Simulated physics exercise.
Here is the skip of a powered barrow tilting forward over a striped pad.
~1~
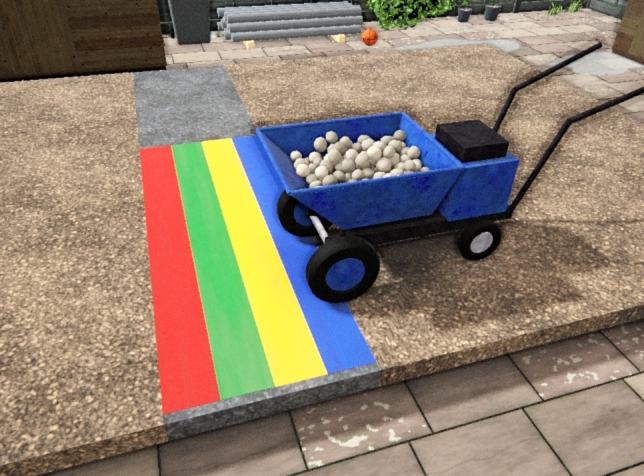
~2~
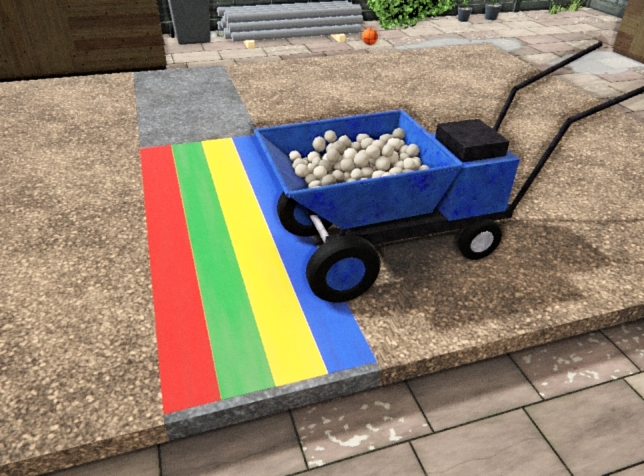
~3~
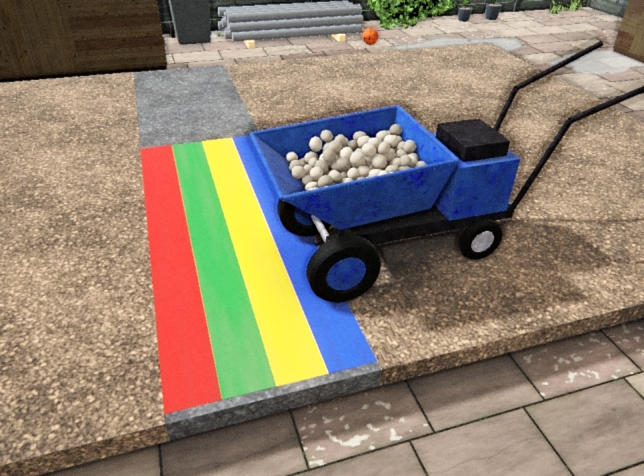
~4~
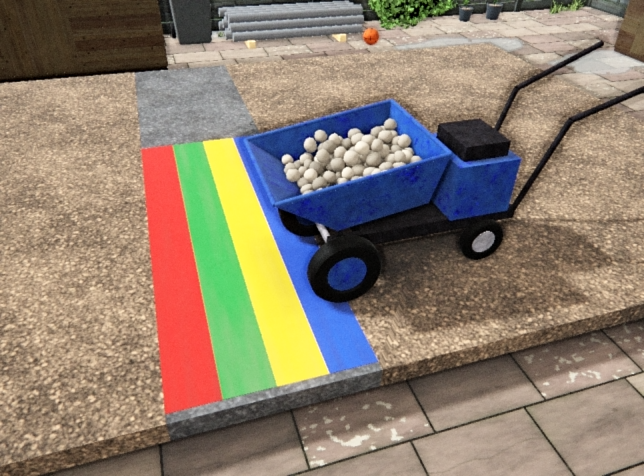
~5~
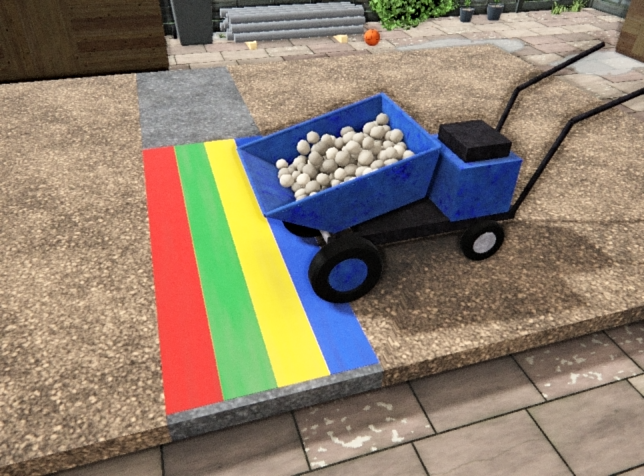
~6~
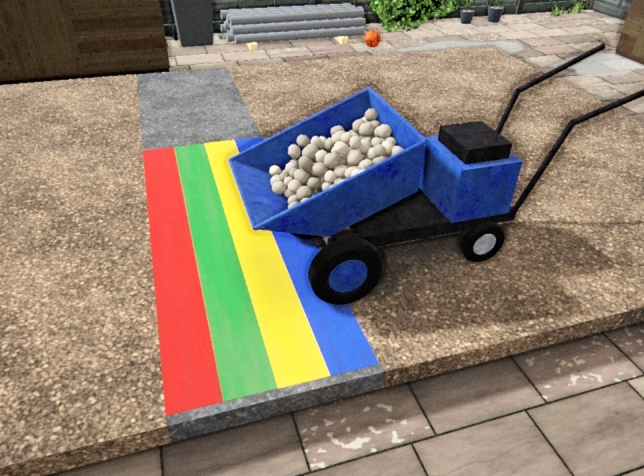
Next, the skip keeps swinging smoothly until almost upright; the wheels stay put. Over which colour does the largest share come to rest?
The largest share rests over red.
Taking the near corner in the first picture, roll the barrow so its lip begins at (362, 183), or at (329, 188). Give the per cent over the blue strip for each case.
Result: Try 1 = 0 %, try 2 = 0 %.
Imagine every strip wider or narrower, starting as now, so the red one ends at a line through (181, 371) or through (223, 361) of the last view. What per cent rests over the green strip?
0 and 0 percent, roughly.
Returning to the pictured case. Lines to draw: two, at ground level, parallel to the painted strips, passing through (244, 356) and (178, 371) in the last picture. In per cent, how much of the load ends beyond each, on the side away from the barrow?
Around 70 per cent for the first, around 40 per cent for the second.
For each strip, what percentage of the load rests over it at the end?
I'd say the blue strip has near 0, the yellow strip near 0, the green strip near 10 and the red strip near 35 per cent.
Just after the last frame, skip tipped steeply; every one in the skip.
A moment on, skip tipped right over; roughly half in the skip; about a tenth over the green strip; roughly a quarter over the red strip; just a few off the paint.
Further on, skip tipped right over; roughly a quarter in the skip; about a tenth over the green strip; roughly a third over the red strip; roughly a quarter off the paint.
When it is over, skip tipped right over; roughly a quarter in the skip; not one over the blue strip; not one over the yellow strip; about a tenth over the green strip; roughly a third over the red strip; roughly a quarter off the paint.
